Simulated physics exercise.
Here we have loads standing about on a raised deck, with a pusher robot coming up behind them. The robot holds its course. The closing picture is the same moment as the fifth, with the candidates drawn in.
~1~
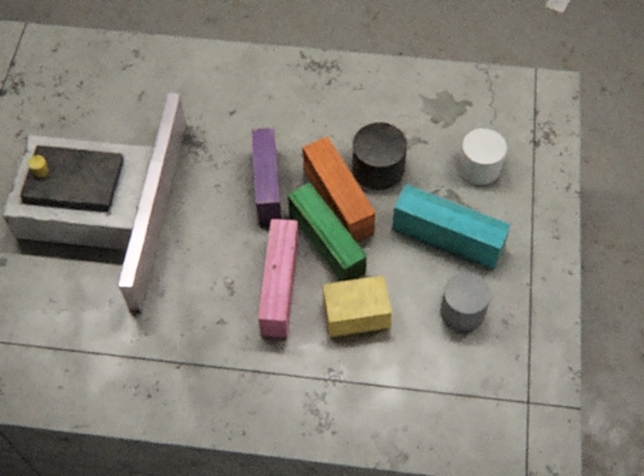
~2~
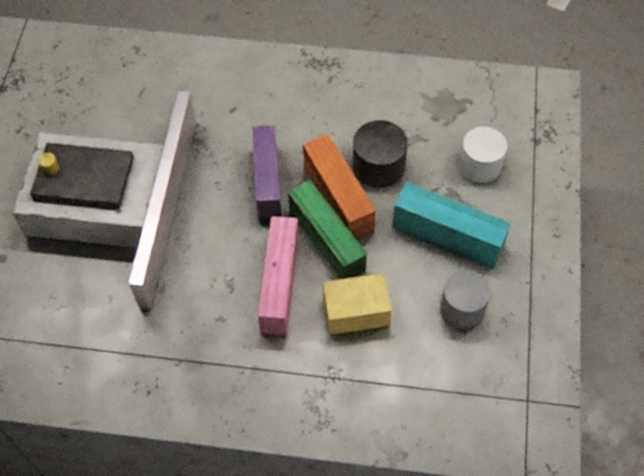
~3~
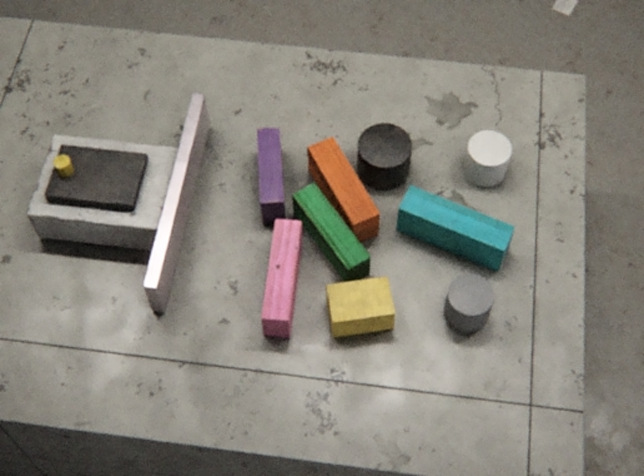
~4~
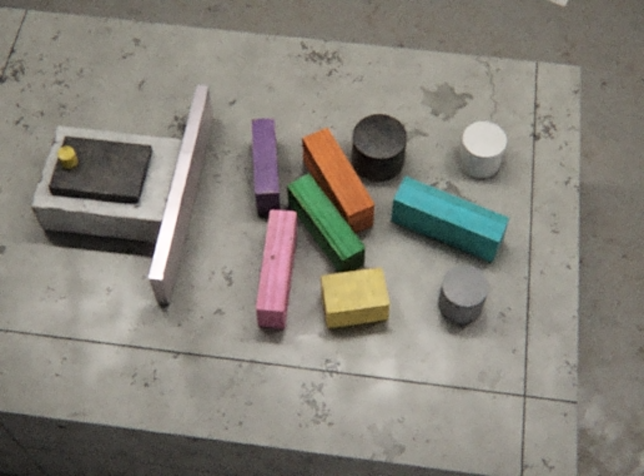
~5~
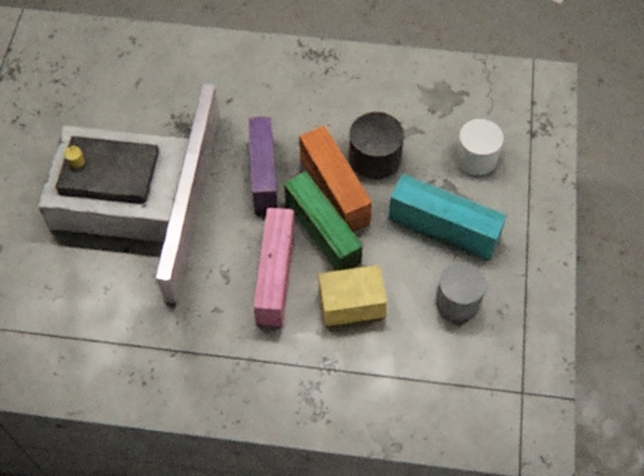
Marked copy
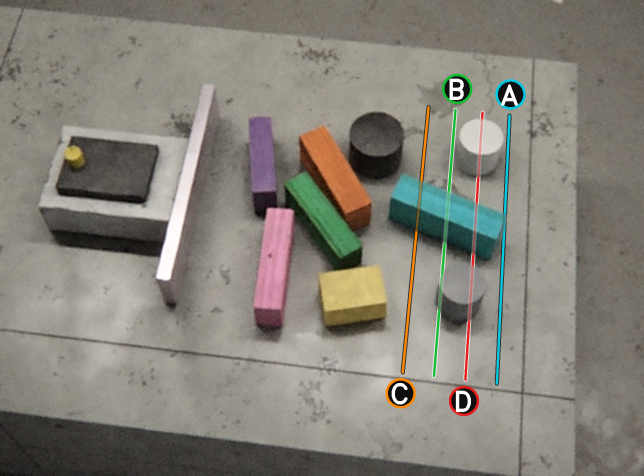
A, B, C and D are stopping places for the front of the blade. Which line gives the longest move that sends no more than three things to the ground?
As far as mark A.
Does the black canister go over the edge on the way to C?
No.
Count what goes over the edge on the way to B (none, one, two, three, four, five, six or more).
In all, none.
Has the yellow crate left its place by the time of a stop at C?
By then, yes.
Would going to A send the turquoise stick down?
Yes.
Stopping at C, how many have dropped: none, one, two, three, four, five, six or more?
By then, none.
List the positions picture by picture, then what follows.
In the first frame, grey canister (465, 302); purple bar (266, 176); white canister (483, 157).
In the second frame, robot (89, 175); black canister (379, 154).
In the third frame, robot (104, 177); orange stick (342, 191).
In the fourth frame, robot (108, 168); green stick (326, 224).
In the fifth frame, robot (115, 168); grey canister (461, 292); purple bar (263, 165); white canister (480, 148).
On the marked copy, A at (504, 239); B at (446, 233); C at (417, 230); D at (475, 236).
Taking A. A third of the way, robot (227, 181); turquoise stick (453, 214); black canister (397, 141).
Two thirds of the way, robot (342, 193); grey canister (522, 291); turquoise stick (517, 199).
When it is over, robot (430, 203); turquoise stick over the edge; grey canister over the edge; two fallen.
As for the rest, B is within the limit but short; C is within the limit but short; D is within the limit but short.
